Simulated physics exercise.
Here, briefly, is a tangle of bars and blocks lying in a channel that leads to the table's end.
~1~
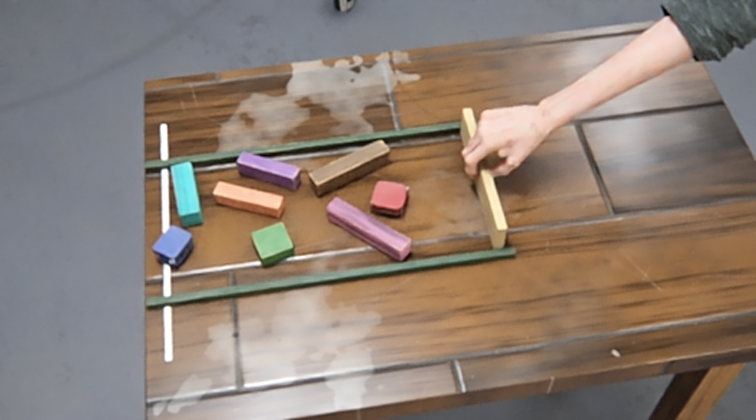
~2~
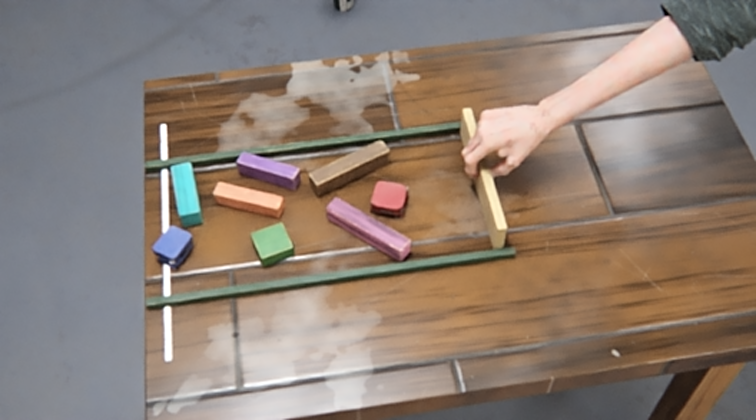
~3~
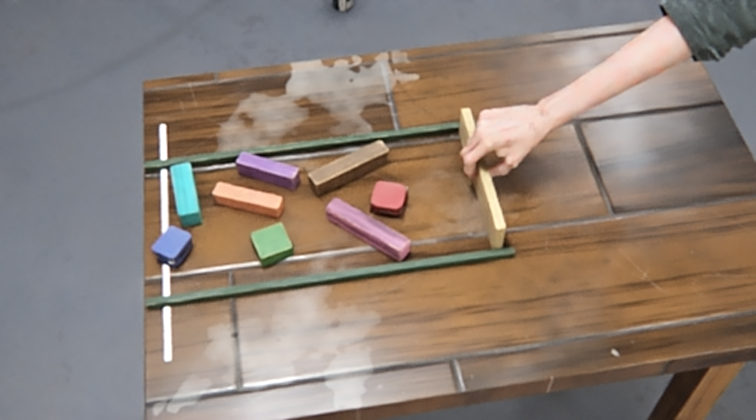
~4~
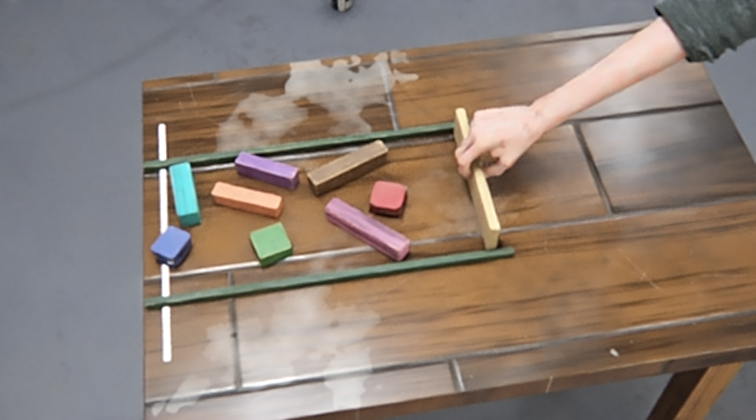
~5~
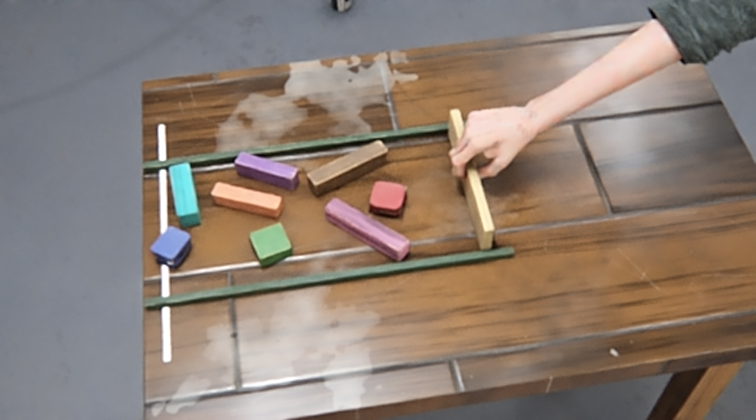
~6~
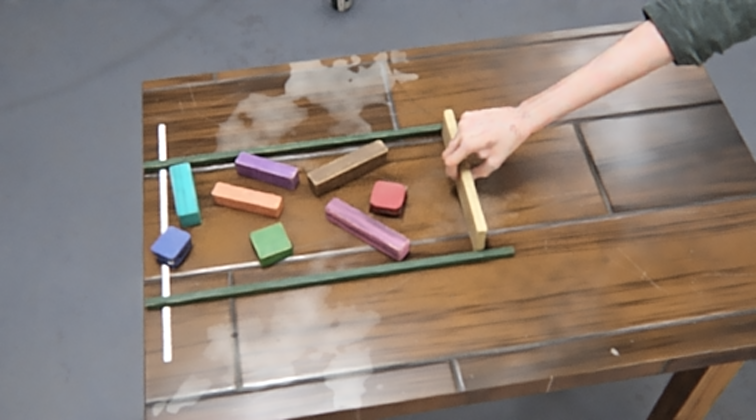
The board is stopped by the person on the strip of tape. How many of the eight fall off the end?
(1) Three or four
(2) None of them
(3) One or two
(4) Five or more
Option 4: Five or more.
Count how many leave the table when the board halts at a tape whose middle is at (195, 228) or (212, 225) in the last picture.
3 and 3.
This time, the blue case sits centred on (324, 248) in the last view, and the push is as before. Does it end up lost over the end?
So the blue case slips away.
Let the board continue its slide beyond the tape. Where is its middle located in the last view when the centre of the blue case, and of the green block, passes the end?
The blue case gives roughly (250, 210), the green block roughly (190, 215).
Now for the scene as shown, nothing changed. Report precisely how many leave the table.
Result - number fallen: 7.
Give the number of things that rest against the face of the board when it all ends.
Counting them up gives 1.
Early on, none off yet; blue case at rest near (173, 248); turquoise stick at rest near (185, 195); orange bar at rest near (248, 200).
A while later, none off yet; blue case travelled about its own width near (148, 255); turquoise stick travelled a little near (152, 198); orange bar travelled about its own width near (173, 227).
Finally, the number that fall off is five or more; lost, pink stick, brown bar, purple bar, green block, orange bar, turquoise stick and blue case.
